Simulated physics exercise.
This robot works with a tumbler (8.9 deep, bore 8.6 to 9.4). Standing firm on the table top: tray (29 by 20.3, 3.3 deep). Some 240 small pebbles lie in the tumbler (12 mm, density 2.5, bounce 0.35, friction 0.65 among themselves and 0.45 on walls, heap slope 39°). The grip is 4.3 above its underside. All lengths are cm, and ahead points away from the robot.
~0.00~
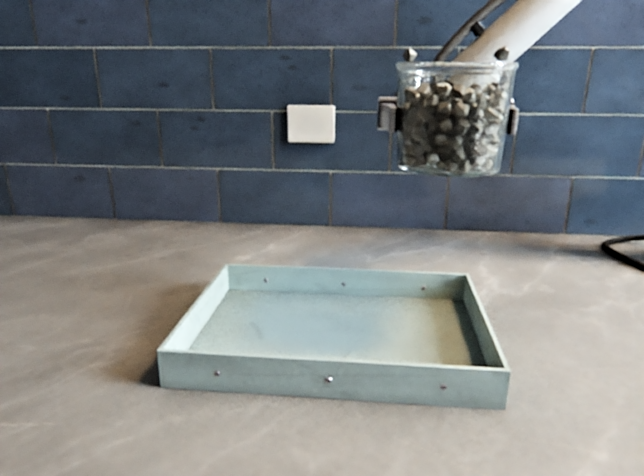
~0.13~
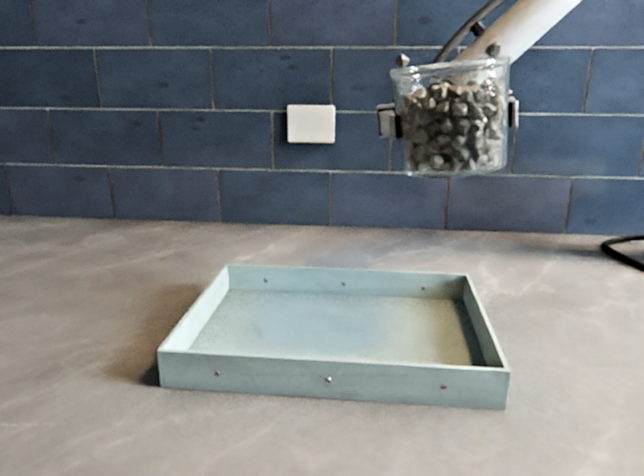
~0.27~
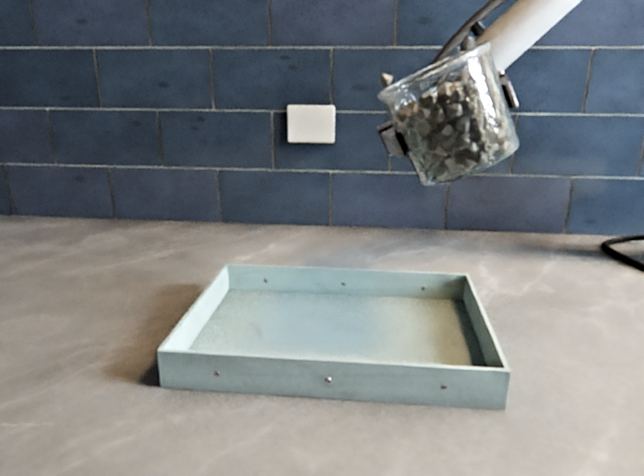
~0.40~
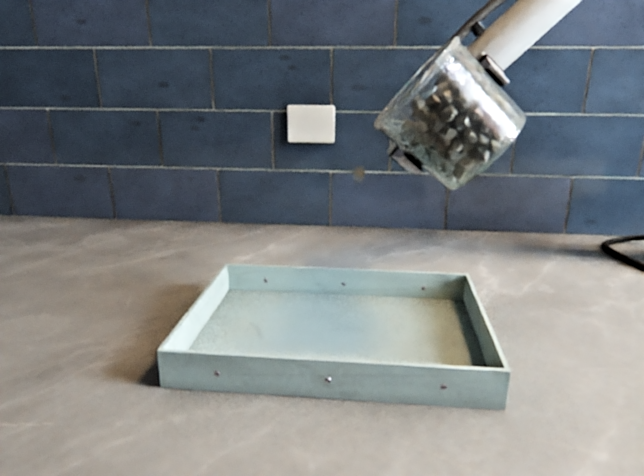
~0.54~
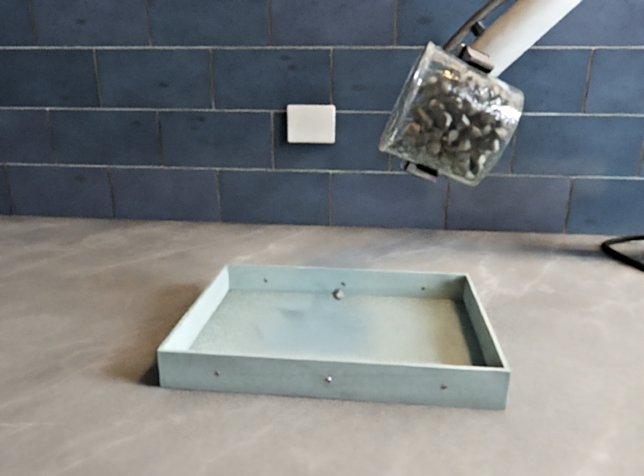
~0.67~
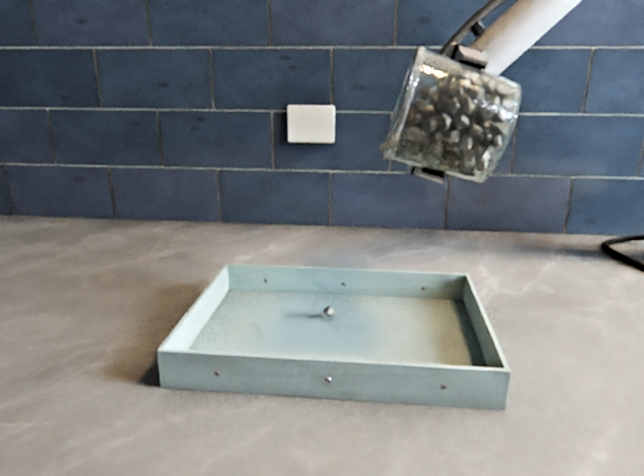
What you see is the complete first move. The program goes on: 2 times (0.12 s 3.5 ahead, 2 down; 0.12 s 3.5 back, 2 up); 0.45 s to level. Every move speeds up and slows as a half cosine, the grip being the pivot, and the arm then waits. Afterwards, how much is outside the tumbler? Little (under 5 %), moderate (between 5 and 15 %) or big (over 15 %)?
Share outside the tumbler: Big (over 15 %).
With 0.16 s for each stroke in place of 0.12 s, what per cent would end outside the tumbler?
In that case some 10 per cent.
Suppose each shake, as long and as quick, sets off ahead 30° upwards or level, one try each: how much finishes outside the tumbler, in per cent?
Some 60 and 50 per cent.
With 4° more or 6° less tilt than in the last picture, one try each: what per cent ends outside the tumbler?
Some 35 and 15 per cent.
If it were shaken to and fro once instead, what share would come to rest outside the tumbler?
It would be near 20 per cent.
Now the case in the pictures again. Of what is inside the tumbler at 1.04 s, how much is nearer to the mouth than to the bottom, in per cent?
About 45 per cent.
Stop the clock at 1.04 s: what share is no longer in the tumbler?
About 15 per cent by then.
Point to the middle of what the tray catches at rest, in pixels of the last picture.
Around (313, 326).
After 1.04 s, tilted 74° forward, highest piece 22 above the table; 201 in the tumbler, 35 in the tray, 4 in flight or on a rim.
After 1.41 s, tilted 27° forward, highest piece 26 above the table; 180 in the tumbler, 58 in the tray, 2 in flight or on a rim.
After 1.80 s, level, highest piece 27 above the table; 180 in the tumbler, 60 in the tray.
After 2.85 s, level, highest piece 27 above the table; 180 in the tumbler, 60 in the tray.
In the end, 180 in the tumbler, 60 in the tray. That is 25 % outside the tumbler.
